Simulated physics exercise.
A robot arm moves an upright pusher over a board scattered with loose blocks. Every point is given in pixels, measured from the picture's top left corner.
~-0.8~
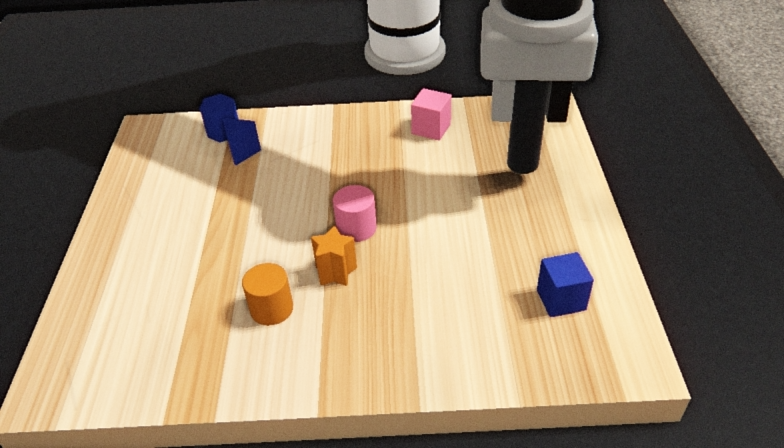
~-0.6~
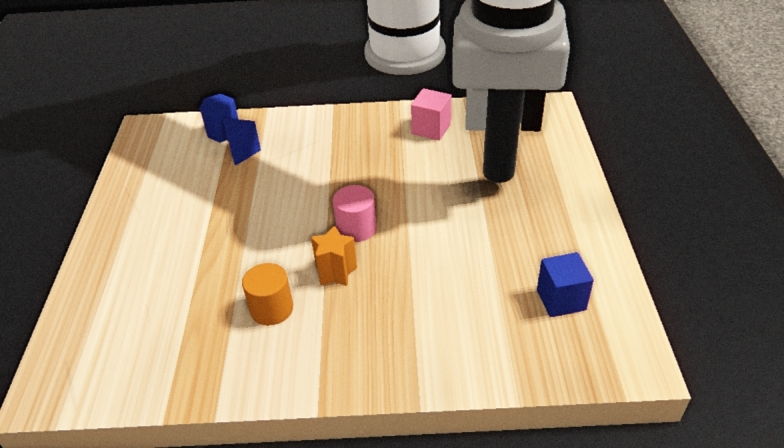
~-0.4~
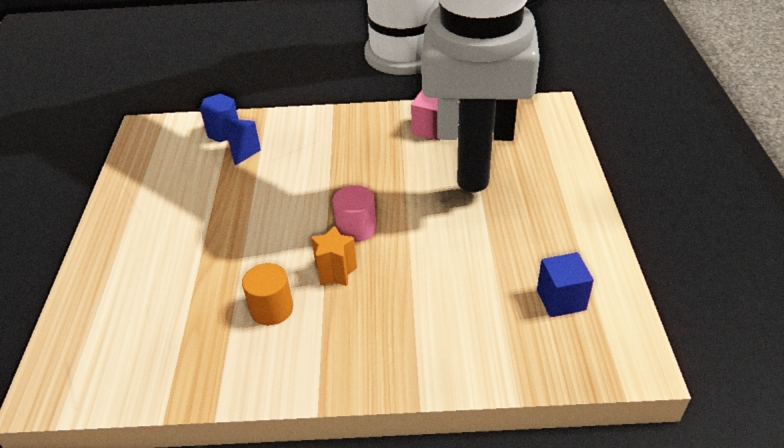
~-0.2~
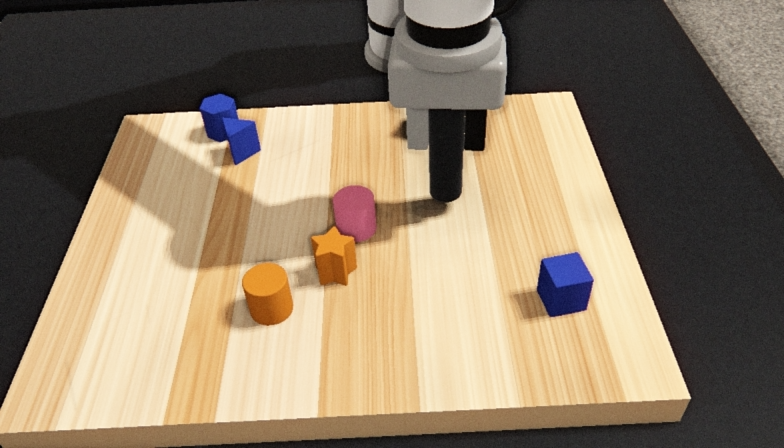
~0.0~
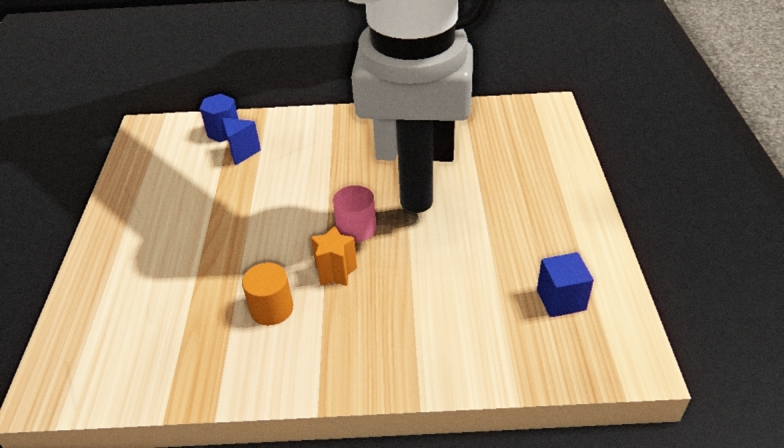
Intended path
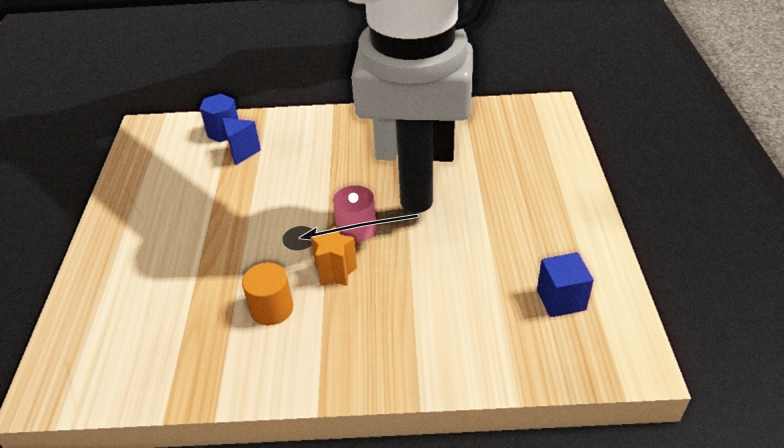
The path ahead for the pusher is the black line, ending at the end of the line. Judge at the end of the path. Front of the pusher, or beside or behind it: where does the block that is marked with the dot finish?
I'm fairly sure the block that is marked with the dot rides along ahead of the pusher to the very end.
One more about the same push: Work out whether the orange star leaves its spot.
It barely shifts, if at all.
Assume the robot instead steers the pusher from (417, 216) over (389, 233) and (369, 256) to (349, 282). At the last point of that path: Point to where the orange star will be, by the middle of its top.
The middle of the upper face of the orange star will lie at about (310, 252) in the picture.
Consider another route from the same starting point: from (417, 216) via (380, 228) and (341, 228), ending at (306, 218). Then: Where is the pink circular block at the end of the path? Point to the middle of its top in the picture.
Just about (266, 201).
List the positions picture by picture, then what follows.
Tip of the pusher (523, 166), middles of tops, orange star (331, 242), pink circular block (353, 198), in the first picture.
Pusher (498, 174), nothing pushed, in the second picture.
Pusher (473, 183), nothing pushed, in the third picture.
Pusher (446, 193), nothing pushed, in the fourth picture.
Pusher (417, 204), orange star (331, 242), pink circular block (353, 198), in the fifth picture.
The line goes from (417, 216) to (299, 238); the dot is on the pink circular block.
On the path given first. One third of the way, pusher (376, 210); pink circular block (338, 201).
Two thirds of the way, pusher (336, 217); pink circular block (297, 211).
At the end, pusher (297, 226); orange star unmoved; pink circular block (258, 222).
